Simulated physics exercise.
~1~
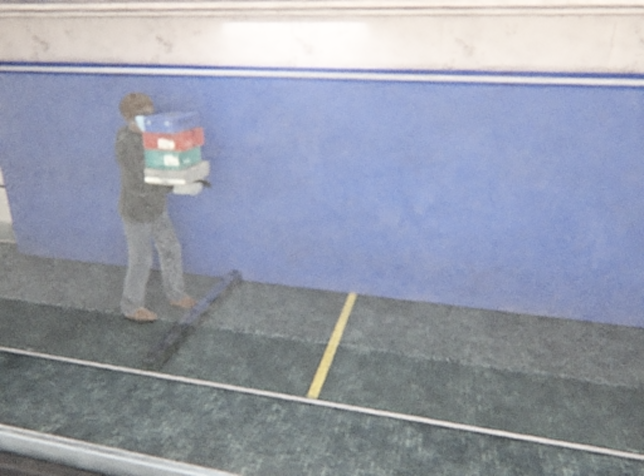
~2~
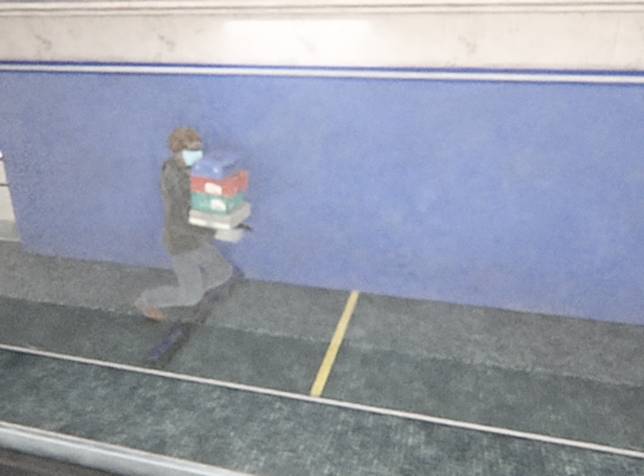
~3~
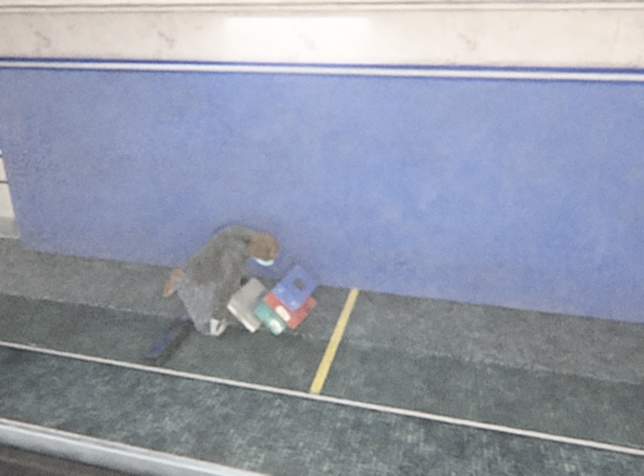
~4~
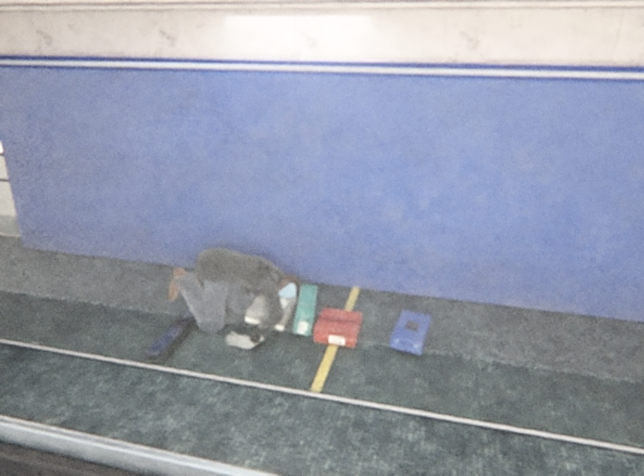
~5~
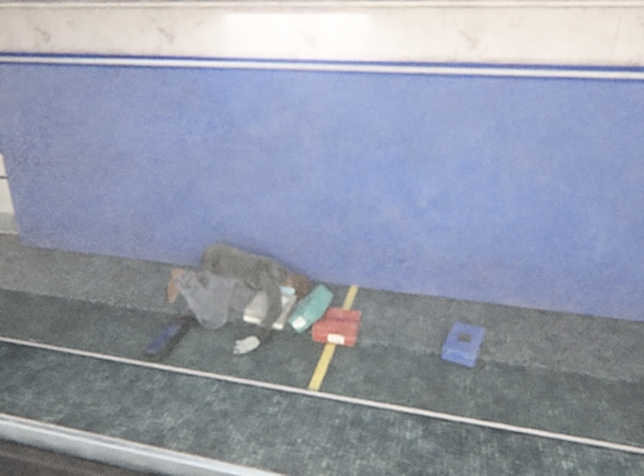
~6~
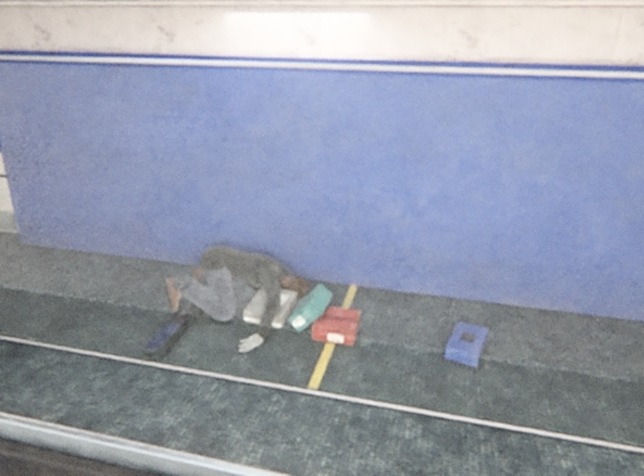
A masked person carrying stacked boxes trips forward and sprawls, scattering them across the floor.
